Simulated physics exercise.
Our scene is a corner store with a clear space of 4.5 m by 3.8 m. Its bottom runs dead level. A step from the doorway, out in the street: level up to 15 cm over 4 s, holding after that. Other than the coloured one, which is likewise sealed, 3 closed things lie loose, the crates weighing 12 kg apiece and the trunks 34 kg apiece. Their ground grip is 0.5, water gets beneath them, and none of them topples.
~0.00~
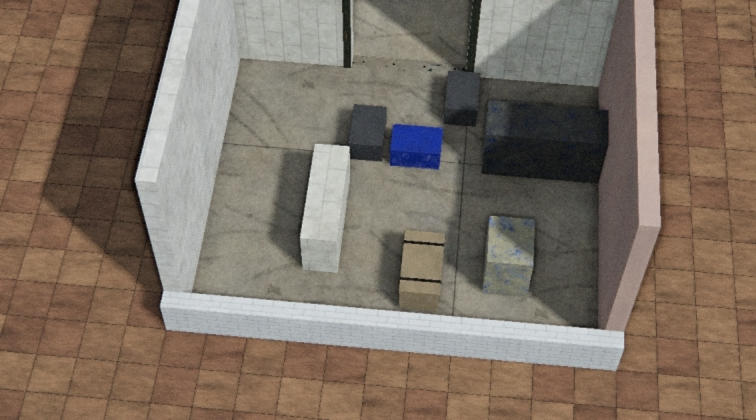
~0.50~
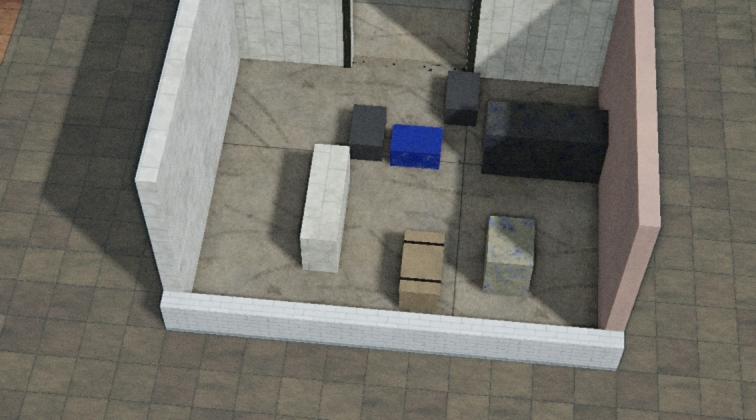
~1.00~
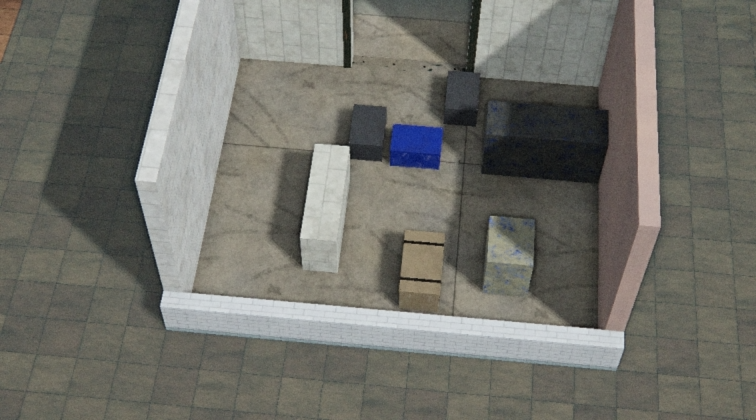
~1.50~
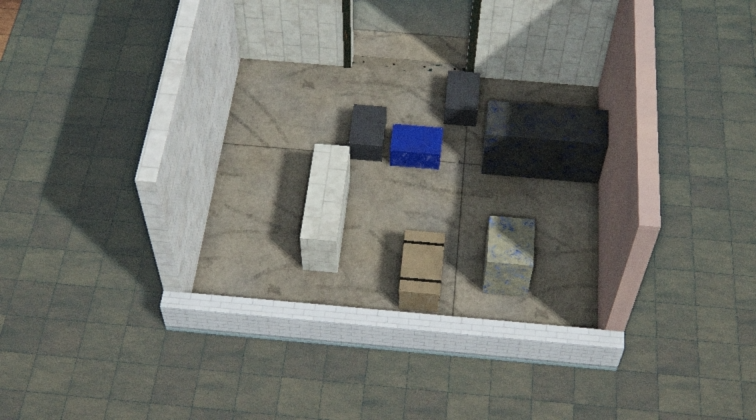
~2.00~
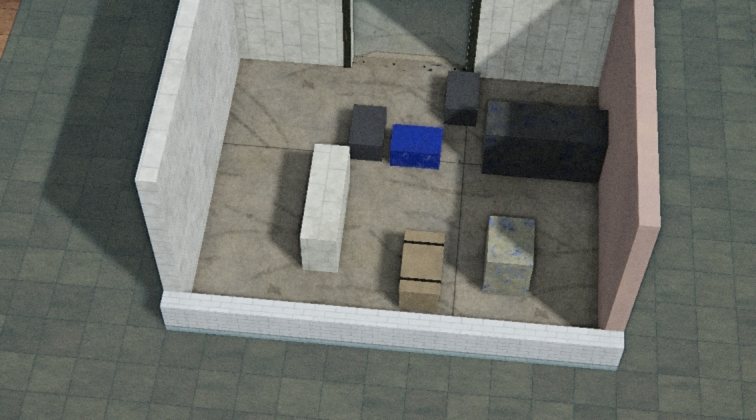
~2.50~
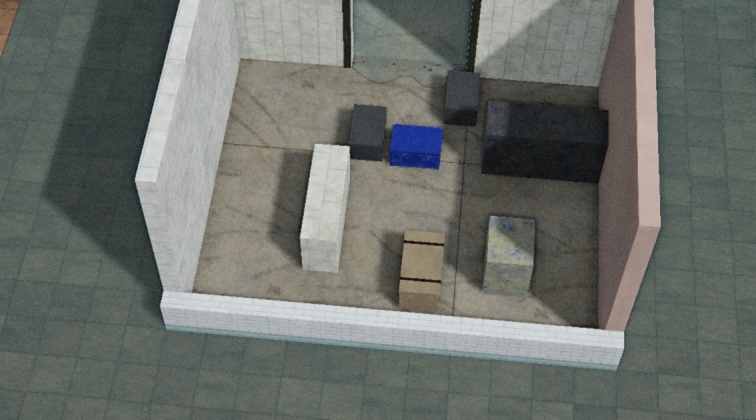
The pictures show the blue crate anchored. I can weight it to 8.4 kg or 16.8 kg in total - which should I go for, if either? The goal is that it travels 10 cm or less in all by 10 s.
Neither will work.
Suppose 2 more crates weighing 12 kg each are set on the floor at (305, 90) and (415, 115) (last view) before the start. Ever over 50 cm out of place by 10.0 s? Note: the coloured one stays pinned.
In that order: Less, more.
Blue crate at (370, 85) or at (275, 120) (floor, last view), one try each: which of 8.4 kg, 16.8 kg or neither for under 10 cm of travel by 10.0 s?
First try none suffices, second try both suffice.
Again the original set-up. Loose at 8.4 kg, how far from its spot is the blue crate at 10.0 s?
Around 120 centimetres out of place.
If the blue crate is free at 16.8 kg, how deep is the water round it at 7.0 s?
Depth: Approx. 5 cm.
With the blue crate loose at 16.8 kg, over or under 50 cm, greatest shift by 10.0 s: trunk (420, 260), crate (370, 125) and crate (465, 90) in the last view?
Below, beyond, below.
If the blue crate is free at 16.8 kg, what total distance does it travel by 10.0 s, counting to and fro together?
I'd put it near 120 cm in all.
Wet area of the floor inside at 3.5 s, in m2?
Somewhere around 1.5 m2, roughly.
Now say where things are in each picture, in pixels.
The blue crate at (417, 139), on the bottom; 0.0 m2 under water; 0 of 4 have shifted, in the first frame.
The blue crate at (417, 139), on the bottom; 0.0 m2 under water; 0 of 4 have shifted, in the second frame.
The blue crate at (417, 139), on the bottom; 0.0 m2 under water; 0 of 4 have shifted, in the third frame.
The blue crate at (417, 139) rests on the ground; water covers 0.0 m2; 0 of 4 have shifted, in the fourth frame.
The blue crate at (417, 139) rests on the ground; 0.0 m2 under water; 0 of 4 have shifted, in the fifth frame.
The blue crate at (417, 139) rests on the ground; water covers 0.2 m2; 0 of 4 have shifted, in the sixth frame.
After 3.5 s the blue crate would be 0 cm from its start with 8.4 kg and 0 cm from its start with 16.8 kg; 1 cm of water round it then.
After 4.5 s the blue crate would be 49 cm from its start with 8.4 kg and 16 cm from its start with 16.8 kg; 4 cm of water round it then.
After 7.0 s the blue crate would be 118 cm from its start with 8.4 kg and 90 cm from its start with 16.8 kg; 5 cm of water round it then.
After 10.0 s the blue crate would be 123 cm from its start with 8.4 kg and 113 cm from its start with 16.8 kg; 6 cm of water round it then.
